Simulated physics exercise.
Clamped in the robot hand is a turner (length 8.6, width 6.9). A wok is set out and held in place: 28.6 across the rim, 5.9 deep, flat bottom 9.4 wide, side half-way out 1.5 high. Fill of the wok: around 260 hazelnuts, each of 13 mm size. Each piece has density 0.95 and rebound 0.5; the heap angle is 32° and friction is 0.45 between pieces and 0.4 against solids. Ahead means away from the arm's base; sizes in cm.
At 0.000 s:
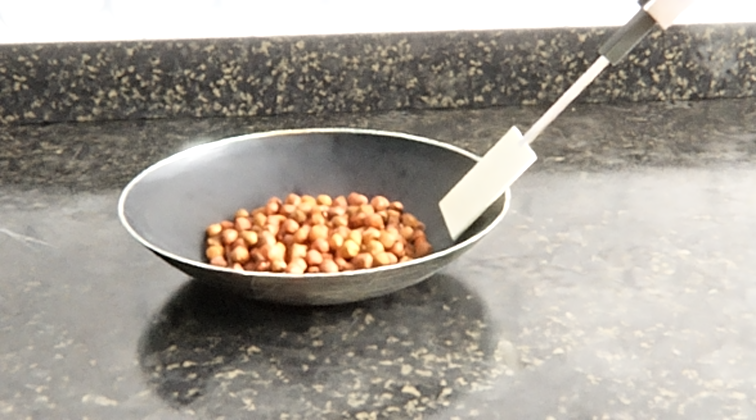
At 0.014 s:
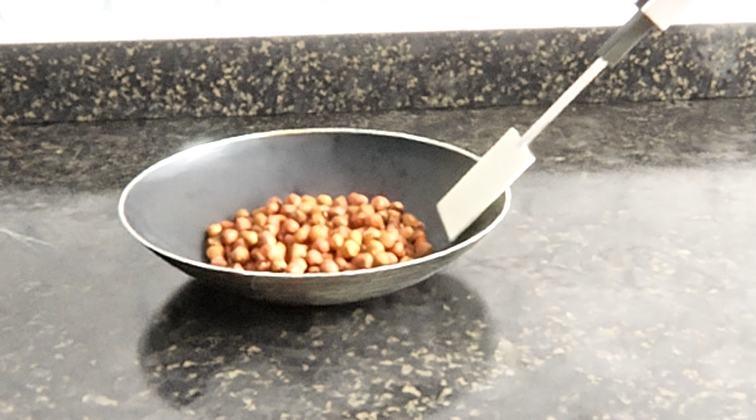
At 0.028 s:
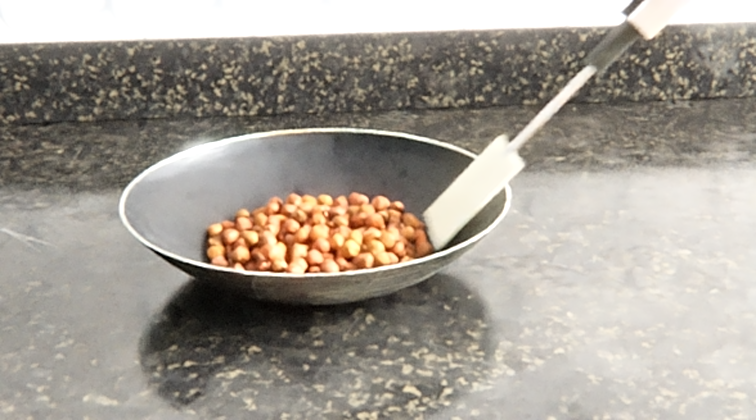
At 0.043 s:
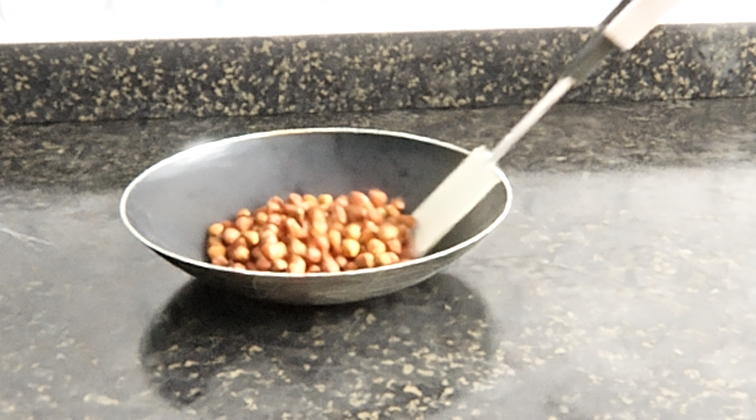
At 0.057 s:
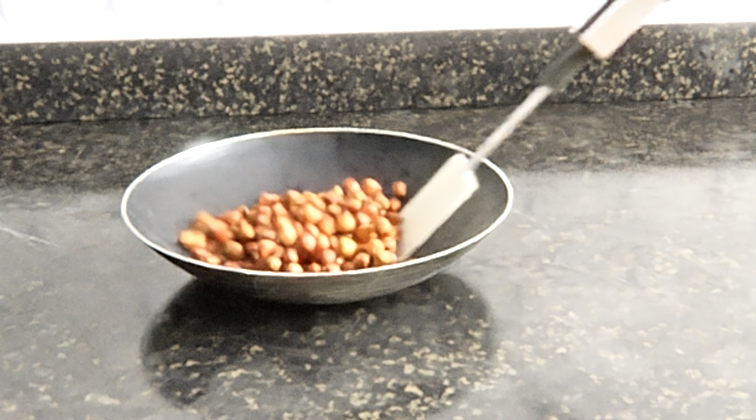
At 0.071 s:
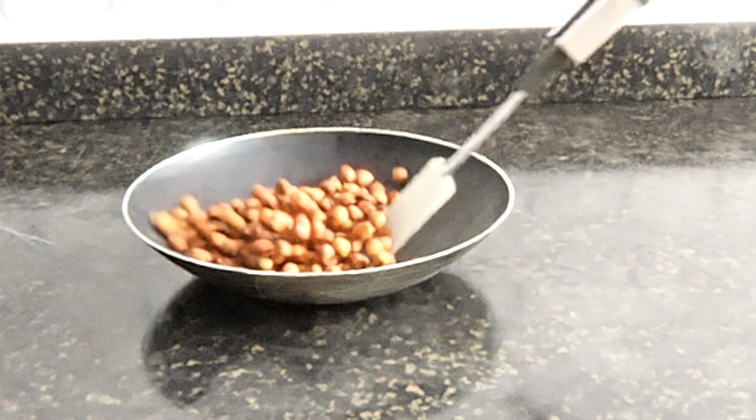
A turner pushing a heap of hazelnuts leftward in a dark wok, the nuts sliding and piling up the left side.
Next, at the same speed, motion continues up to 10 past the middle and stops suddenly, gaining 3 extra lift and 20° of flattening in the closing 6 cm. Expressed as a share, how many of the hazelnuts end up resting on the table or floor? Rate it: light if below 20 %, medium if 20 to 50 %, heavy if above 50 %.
Rating: Medium.
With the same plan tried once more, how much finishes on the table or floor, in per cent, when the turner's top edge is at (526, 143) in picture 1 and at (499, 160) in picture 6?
About 5 per cent.
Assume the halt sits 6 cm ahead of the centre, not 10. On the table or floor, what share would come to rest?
Near 10 per cent.
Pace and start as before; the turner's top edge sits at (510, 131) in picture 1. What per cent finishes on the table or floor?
Around 40 percent ends up on the table or floor.
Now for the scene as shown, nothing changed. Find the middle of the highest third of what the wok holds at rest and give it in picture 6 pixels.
Around (236, 242).
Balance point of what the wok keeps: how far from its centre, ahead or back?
Ahead of centre, roughly 3.0 centimetres.
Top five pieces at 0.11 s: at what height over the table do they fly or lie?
Roughly 7 cm.
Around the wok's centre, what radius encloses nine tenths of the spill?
Roughly 70 cm.
After 0.11 s, sloping 47°, highest piece 8 above the table; 258 in the wok, 1 on the blade or in flight.
After 0.14 s, sloping 42°, highest piece 11 above the table; 253 in the wok, 6 on the blade or in flight.
After 0.36 s, sloping 27°, highest piece 18 above the table; 156 in the wok, 47 on the table or floor, 56 on the blade or in flight.
After 1.41 s, sloping 27°, highest piece 4 above the table; 156 in the wok, 103 on the table or floor.
In the end, 156 in the wok, 103 on the table or floor. That is 40 % on the table or floor.
